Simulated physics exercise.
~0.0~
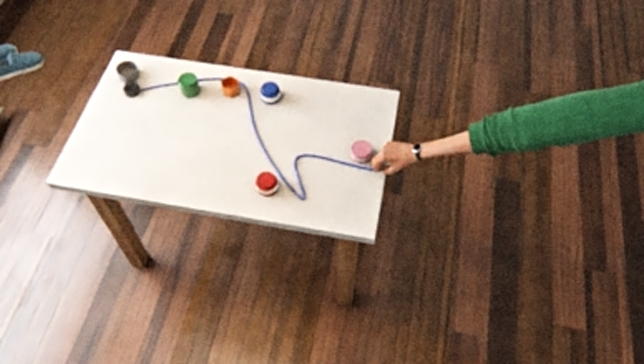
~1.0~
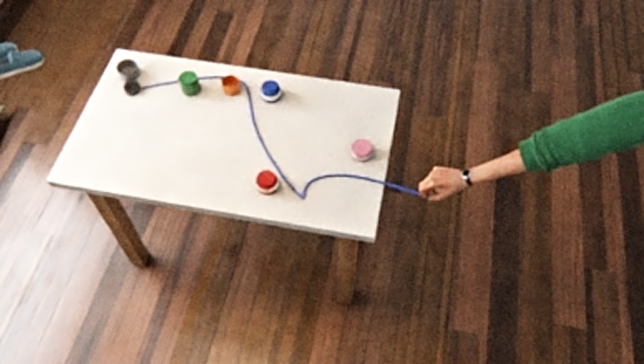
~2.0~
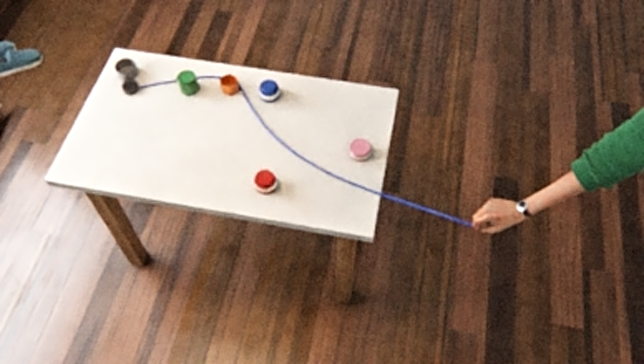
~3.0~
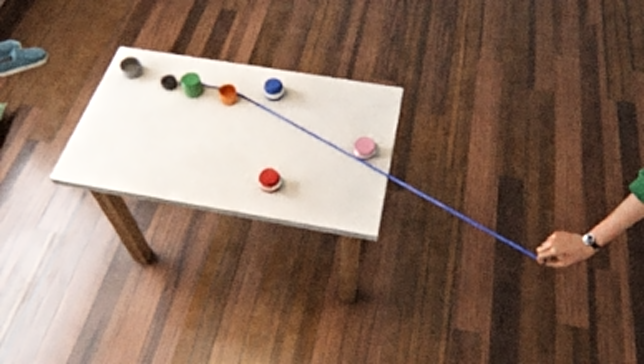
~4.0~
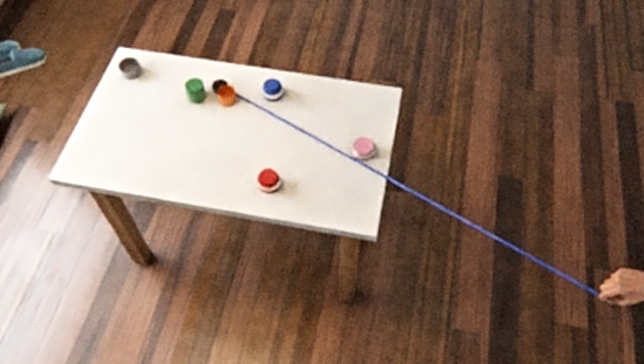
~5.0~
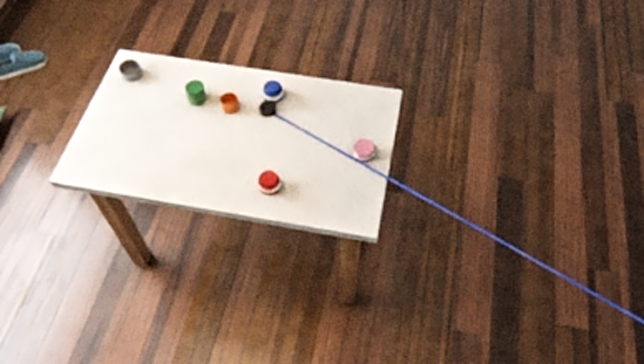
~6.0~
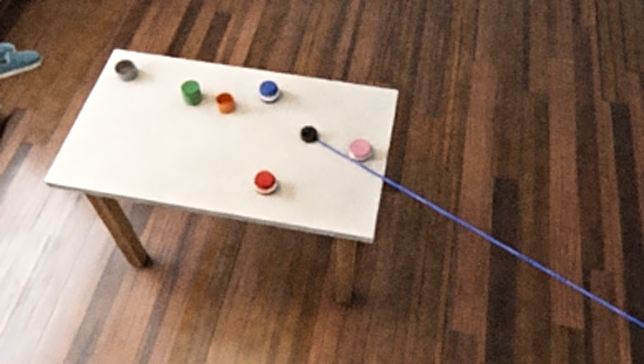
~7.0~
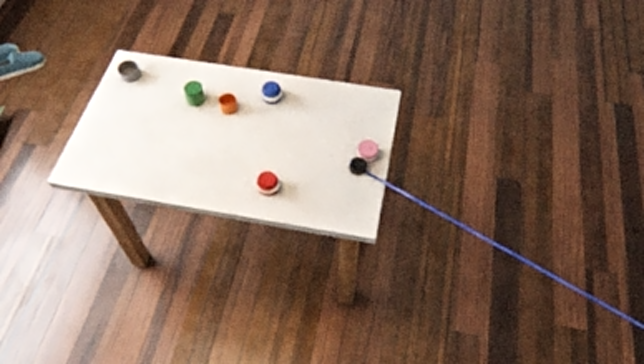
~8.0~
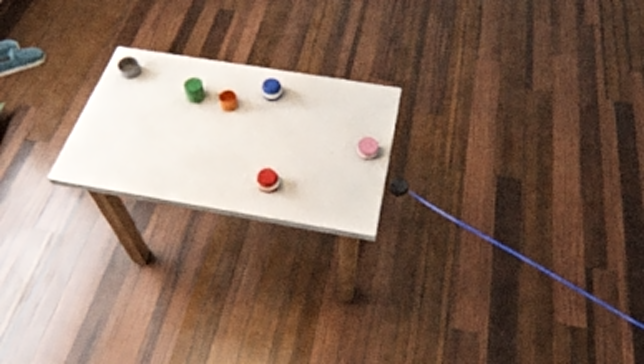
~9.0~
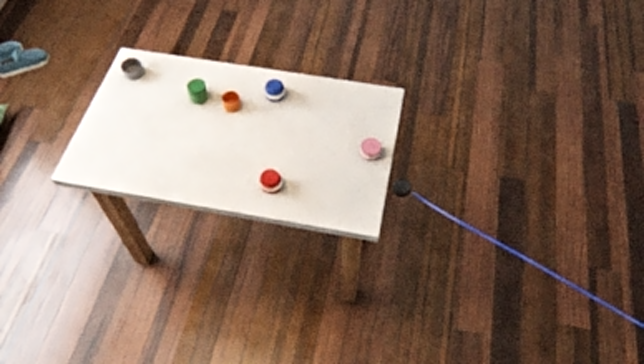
On a white table, a hand pulls a blue cord, dragging a black puck off the edge.
